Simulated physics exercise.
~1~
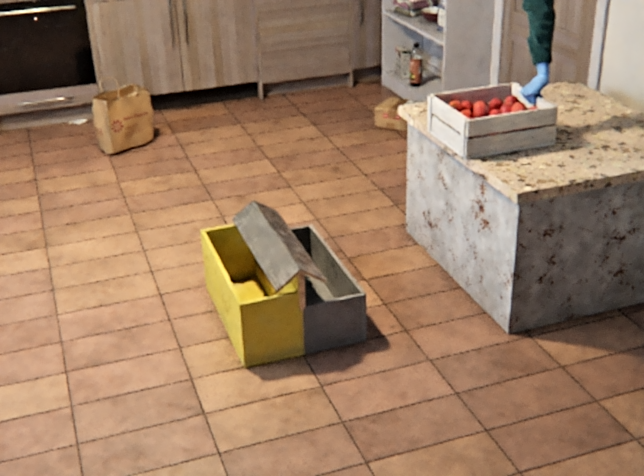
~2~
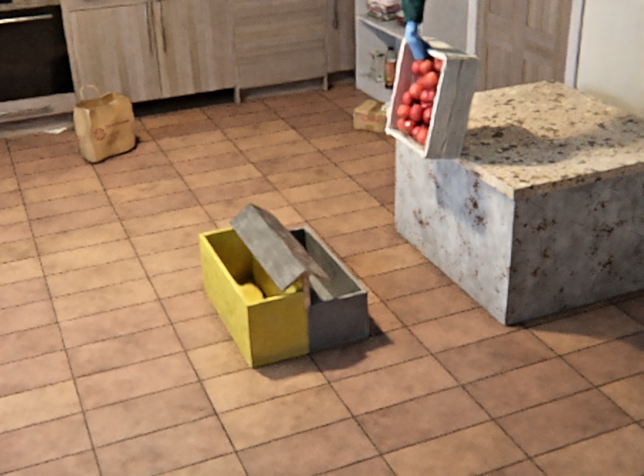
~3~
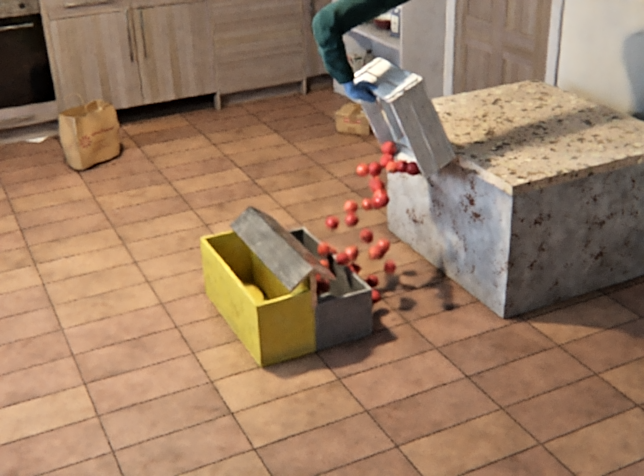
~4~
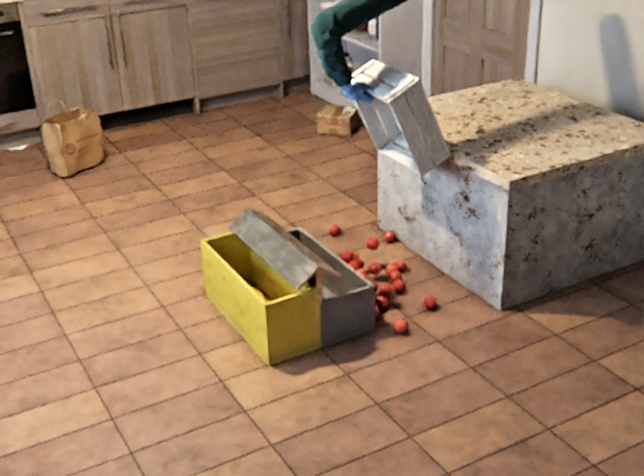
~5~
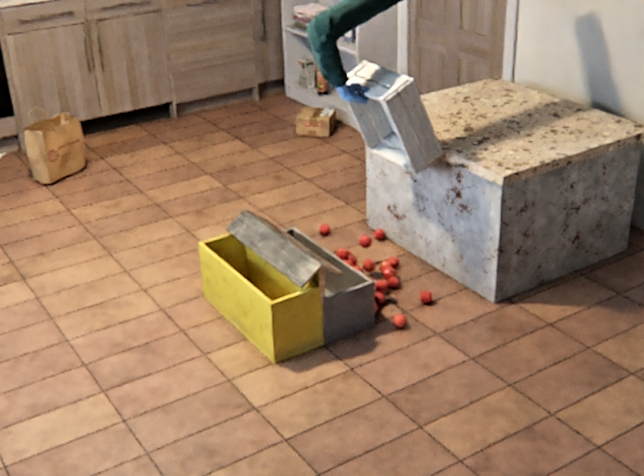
In a tiled kitchen, a gloved hand lifts a white crate of red tomatoes off a stone-topped block and tips it over, spilling them toward a grey bin beside a yellow tub; many end up scattered on the floor by the grey bin.
